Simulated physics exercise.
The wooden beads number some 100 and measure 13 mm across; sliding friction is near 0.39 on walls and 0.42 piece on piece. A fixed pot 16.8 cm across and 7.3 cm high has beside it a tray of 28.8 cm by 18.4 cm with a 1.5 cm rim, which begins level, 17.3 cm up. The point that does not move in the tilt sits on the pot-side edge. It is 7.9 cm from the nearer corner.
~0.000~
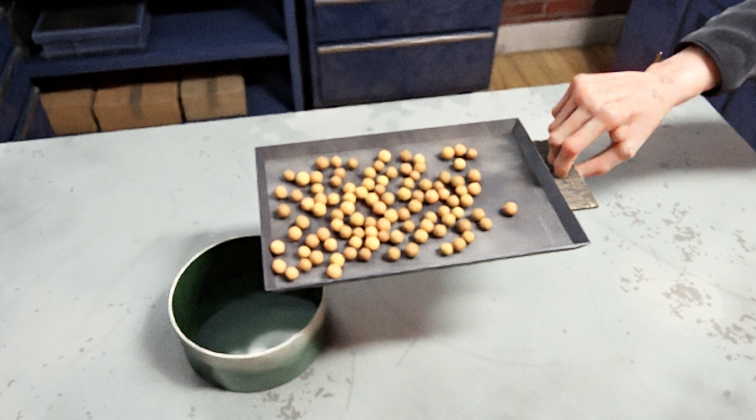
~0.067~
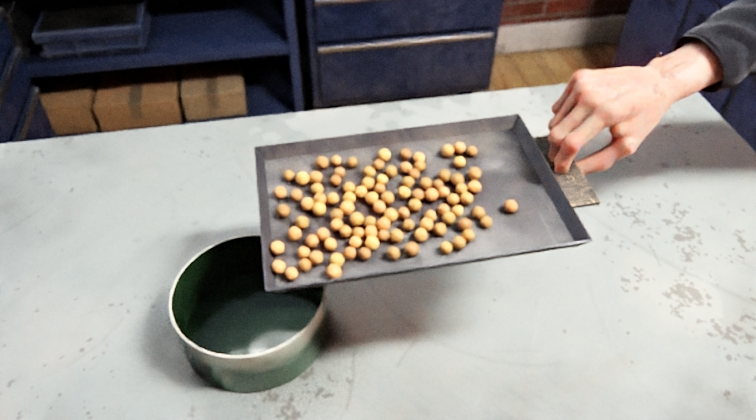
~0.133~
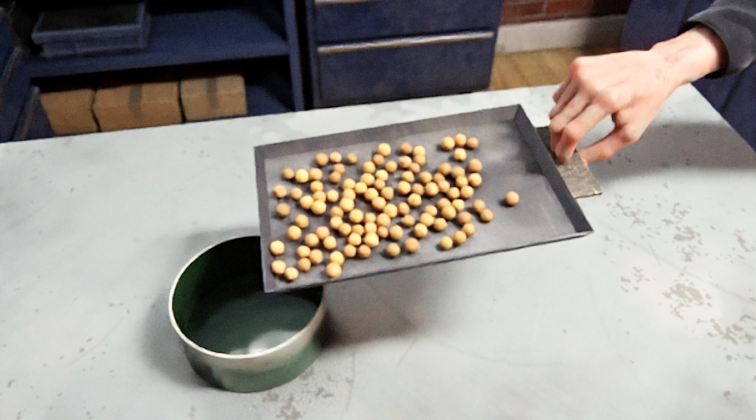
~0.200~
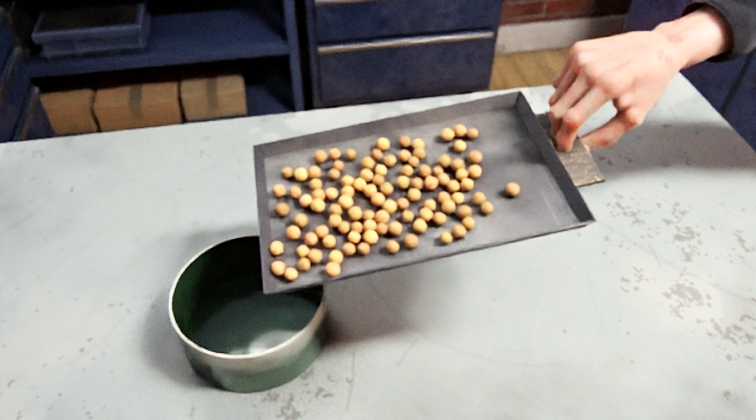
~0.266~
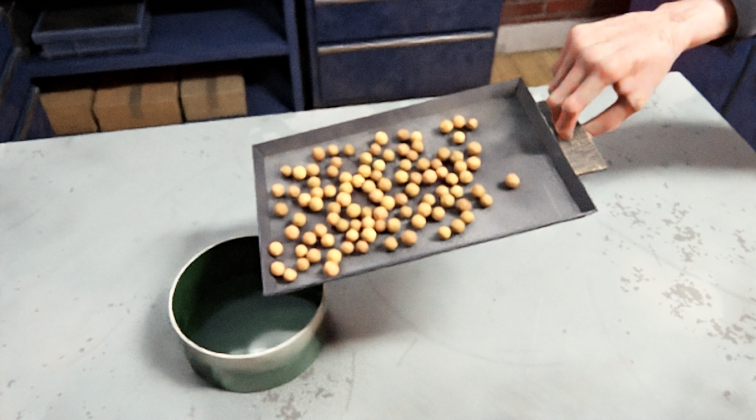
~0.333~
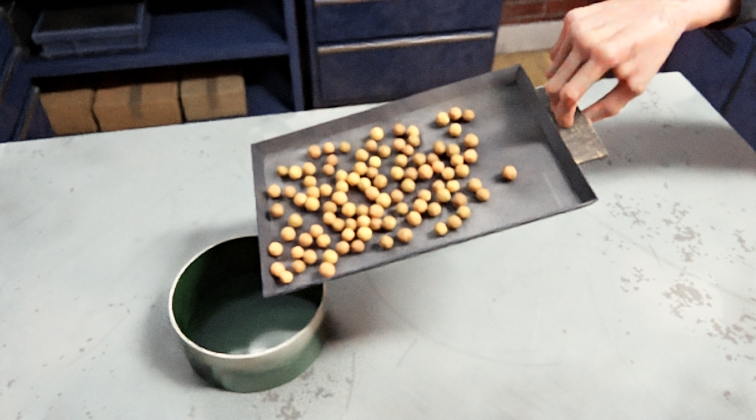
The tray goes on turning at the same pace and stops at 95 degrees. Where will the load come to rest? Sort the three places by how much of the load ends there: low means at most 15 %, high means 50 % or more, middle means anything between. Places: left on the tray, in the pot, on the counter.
Tray - low, pot - high, counter - middle.
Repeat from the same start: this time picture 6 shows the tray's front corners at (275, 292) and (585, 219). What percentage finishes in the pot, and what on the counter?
Split: Pot = 25, counter = 75.
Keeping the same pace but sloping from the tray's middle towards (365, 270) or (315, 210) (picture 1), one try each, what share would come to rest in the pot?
About 20 and 80 per cent.
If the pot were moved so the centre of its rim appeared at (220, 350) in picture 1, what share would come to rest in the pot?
I'd put it at around 95 per cent.
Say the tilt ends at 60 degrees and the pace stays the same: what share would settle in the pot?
In that case it comes to about 65 in a hundred.
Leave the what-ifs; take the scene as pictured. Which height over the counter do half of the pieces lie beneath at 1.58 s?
About 2 cm.
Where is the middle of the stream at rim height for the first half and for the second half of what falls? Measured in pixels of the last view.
Around (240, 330), then (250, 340).
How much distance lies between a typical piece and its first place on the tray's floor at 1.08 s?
Displacement on the tray: About 11 cm.
After 1.08 s, tilt 52 degrees; the tray holds 85 %, the pot 5 %.
After 1.58 s, tilt 77 degrees; the tray holds 5 %, the pot 60 %.
Then, at 2.14 s, tilt 95 degrees; the tray holds 0 %, the pot 70 %.
By 2.7 s all is still; tray 0 %, pot 70 %, counter 30 %.
